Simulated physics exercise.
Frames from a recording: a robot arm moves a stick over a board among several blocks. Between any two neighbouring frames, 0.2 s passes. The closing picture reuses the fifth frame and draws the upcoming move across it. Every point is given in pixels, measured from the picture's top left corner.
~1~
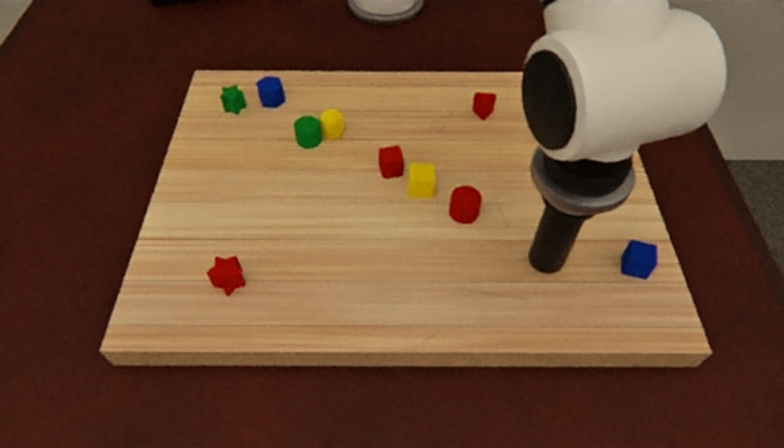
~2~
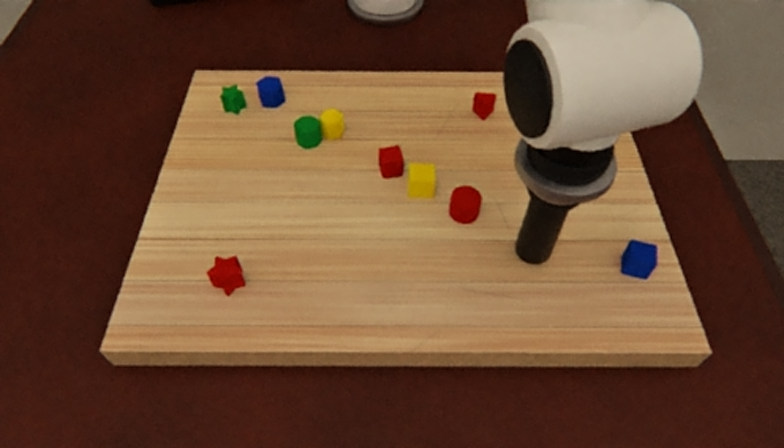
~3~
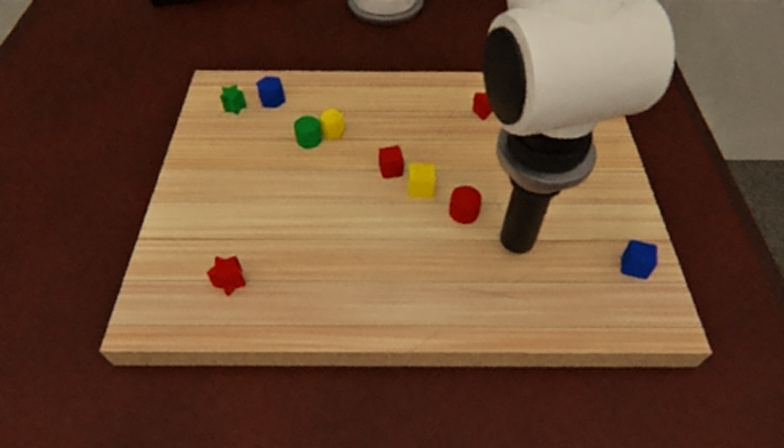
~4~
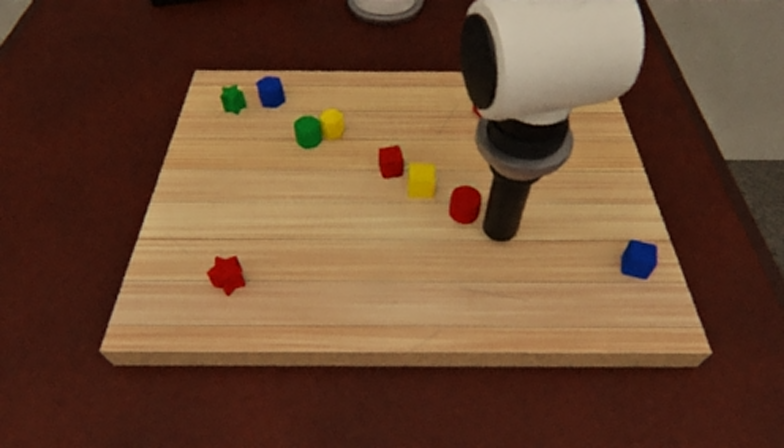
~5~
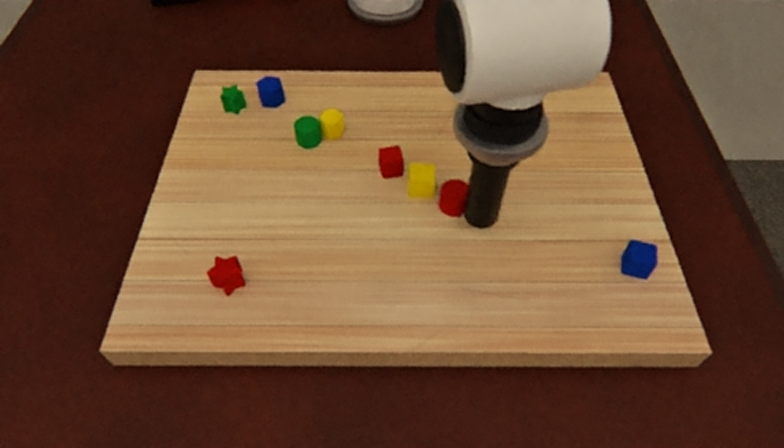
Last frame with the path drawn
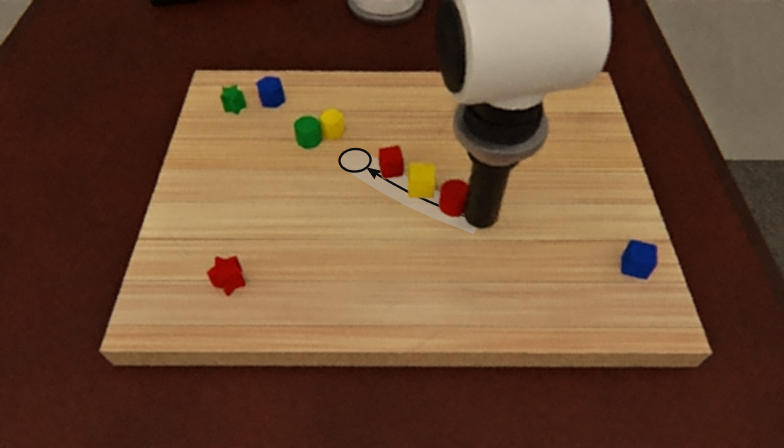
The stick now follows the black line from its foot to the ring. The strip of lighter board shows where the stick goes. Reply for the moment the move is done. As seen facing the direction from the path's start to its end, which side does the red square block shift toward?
Sideways, to the right.
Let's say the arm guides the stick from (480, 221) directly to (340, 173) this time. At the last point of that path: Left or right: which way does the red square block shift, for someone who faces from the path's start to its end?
The answer is right: Facing from the path's start to its end, that's where the red square block shifts.
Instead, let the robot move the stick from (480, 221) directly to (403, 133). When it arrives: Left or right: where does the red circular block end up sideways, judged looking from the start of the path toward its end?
It is pushed towards the left-hand side.
Path on the board, from (480, 221) through (433, 203) and (391, 183) to (355, 160).
What follows on the original path. One third of the way, stick at (433, 198); red square block at (380, 141), turned 15° anticlockwise; yellow square block at (392, 156), turned 60° clockwise; red circular block at (407, 173).
Two thirds of the way, stick at (391, 177); red square block at (363, 117), turned 15° clockwise; yellow square block at (362, 133), turned 95° clockwise; red circular block at (367, 152).
At the end, stick at (355, 154); green circular block in place; yellow six-sided block in place; red square block at (362, 108), turned 40° clockwise; yellow square block at (353, 122), turned 115° clockwise; red circular block at (328, 134).
